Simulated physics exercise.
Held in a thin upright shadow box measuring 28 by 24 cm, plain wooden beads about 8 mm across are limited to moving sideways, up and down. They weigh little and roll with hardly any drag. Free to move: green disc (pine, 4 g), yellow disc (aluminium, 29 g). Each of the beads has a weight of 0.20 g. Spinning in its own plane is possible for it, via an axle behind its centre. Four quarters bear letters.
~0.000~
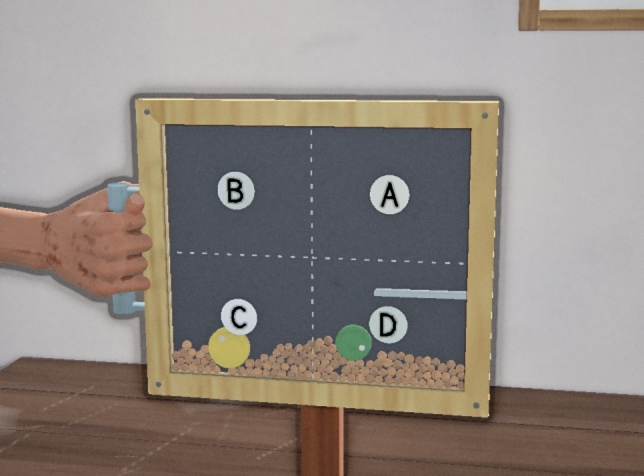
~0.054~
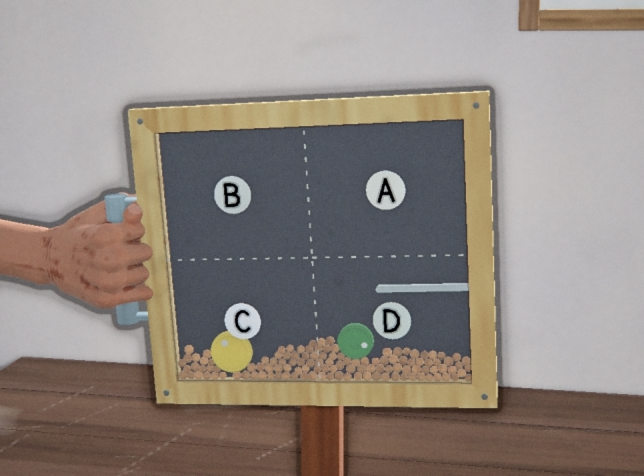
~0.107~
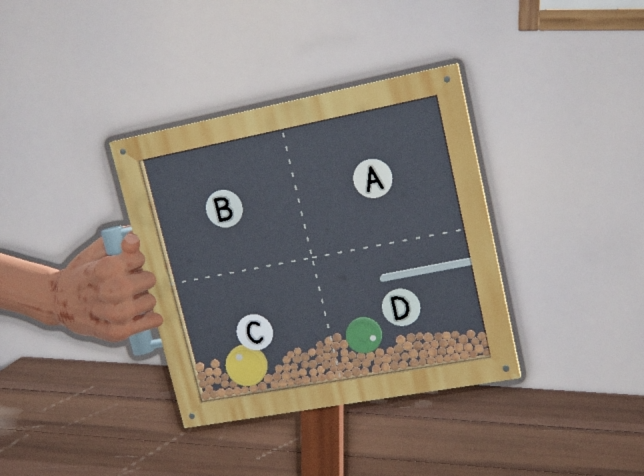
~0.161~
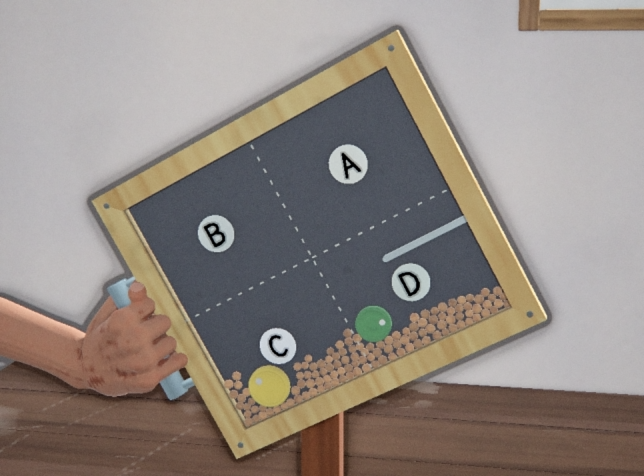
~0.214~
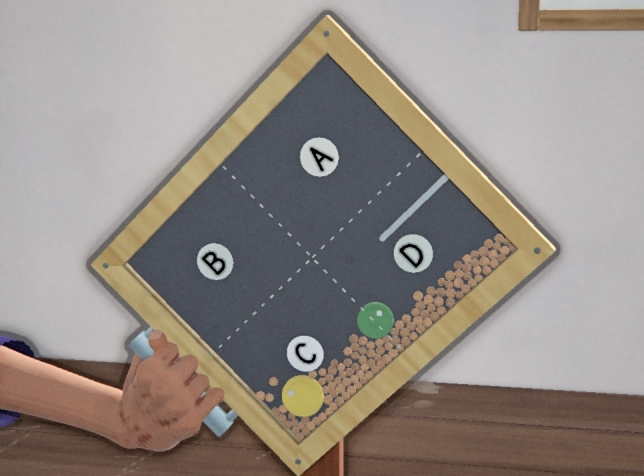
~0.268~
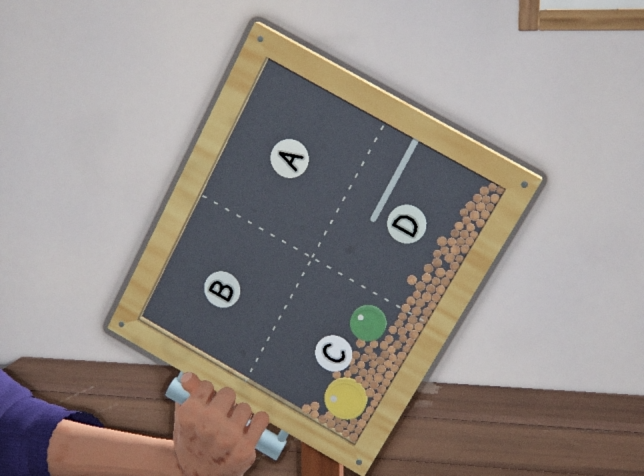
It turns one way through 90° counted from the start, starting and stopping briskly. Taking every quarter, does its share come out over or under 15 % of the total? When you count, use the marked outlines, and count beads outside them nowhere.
Quarter A: Under; quarter B: Over; quarter C: Over; quarter D: Under.
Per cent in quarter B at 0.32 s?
I'd put it near 0 in a hundred.
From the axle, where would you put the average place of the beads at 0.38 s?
The middle sits around 9 cm right of it and 3 cm below it.
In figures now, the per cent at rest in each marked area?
Quarter A: 0; quarter B: 30; quarter C: 70; quarter D: 0.
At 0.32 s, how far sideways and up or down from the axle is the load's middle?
Position estimate: Right 9 cm, below 4 cm.
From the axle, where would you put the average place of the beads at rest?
The middle sits around 3 cm right of it and 12 cm below it.
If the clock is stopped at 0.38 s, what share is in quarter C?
65 %.
After 0.32 s, it stands 77° anticlockwise; the beads' middle is 9 cm right of and 4 cm below the centre; C 60 %, D 40 %.
After 0.38 s, it stands 87° anticlockwise; the beads' middle is 9 cm right of and 3 cm below the centre; C 65 %, D 35 %.
After 0.43 s, it stands 90° anticlockwise; the beads' middle is 9 cm right of and 4 cm below the centre; C 70 %, D 30 %.
At rest by 1.8 s, it stands 90° anticlockwise; A 0 %, B 30 %, C 70 %, D 0 %.
